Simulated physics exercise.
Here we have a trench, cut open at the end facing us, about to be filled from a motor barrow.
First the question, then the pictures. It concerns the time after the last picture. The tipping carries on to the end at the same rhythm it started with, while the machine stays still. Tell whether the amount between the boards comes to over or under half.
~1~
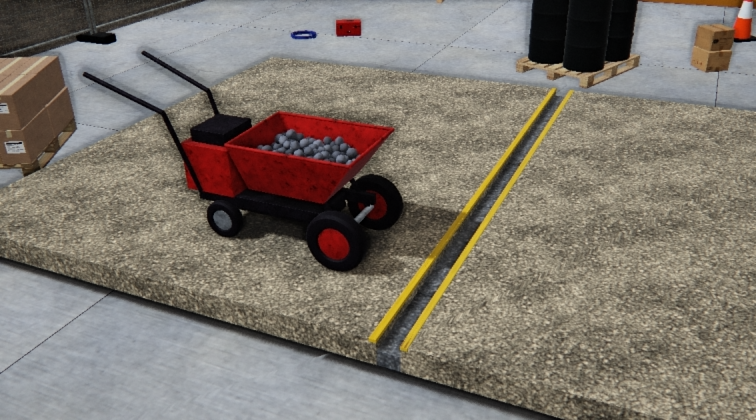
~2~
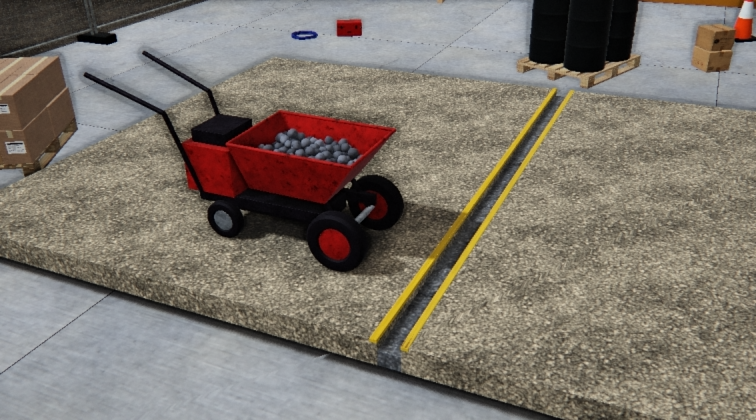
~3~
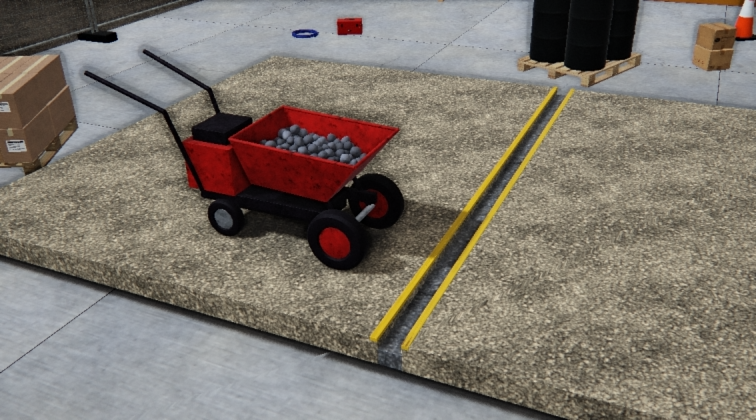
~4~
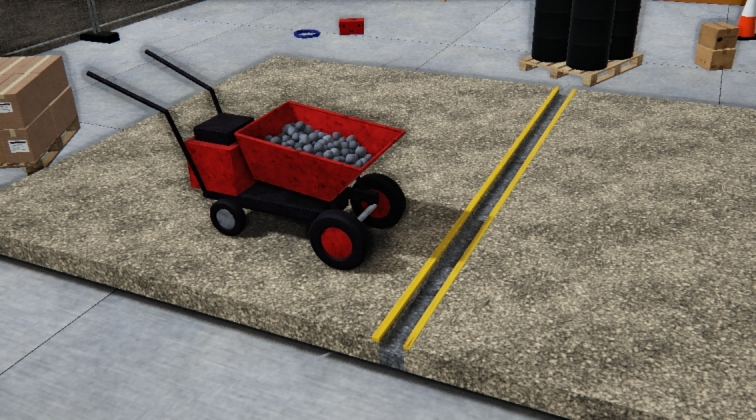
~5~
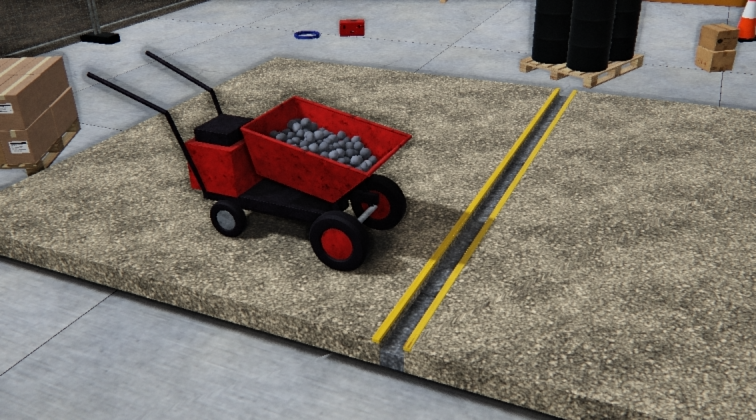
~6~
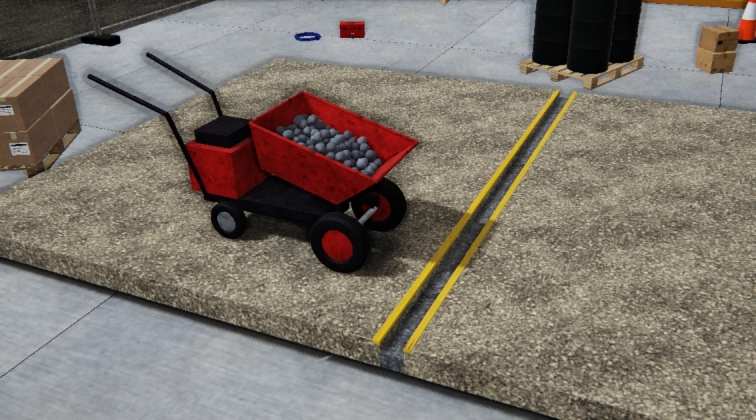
Falls short of half.
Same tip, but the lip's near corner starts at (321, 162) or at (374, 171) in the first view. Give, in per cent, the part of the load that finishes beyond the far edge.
Roughly 30 per cent, then roughly 90 per cent.
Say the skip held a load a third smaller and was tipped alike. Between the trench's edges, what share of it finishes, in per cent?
About 30 per cent.
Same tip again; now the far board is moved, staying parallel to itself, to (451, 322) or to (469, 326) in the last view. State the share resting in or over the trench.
In order: Some 70 per cent, then some 80 per cent.
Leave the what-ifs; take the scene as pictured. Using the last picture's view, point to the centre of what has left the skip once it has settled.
Centre at rest: Close to (474, 268).
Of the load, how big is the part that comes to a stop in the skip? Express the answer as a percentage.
5 per cent or so.
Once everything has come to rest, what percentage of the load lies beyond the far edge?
It works out to close to 65 per cent.
Shortly afterwards, skip tipped steeply; the whole lot in the skip.
Next, skip tipped right over; near two thirds in the skip; a little in or heaped over the trench; near a quarter beyond it; a little falling.
Some moments later, skip tipped right over; a little in the skip; near a quarter in or heaped over the trench; near two thirds beyond it.
In the end, skip tipped right over; only a few in the skip; only a few short of the trench; near a third in or heaped over the trench; near two thirds beyond it.
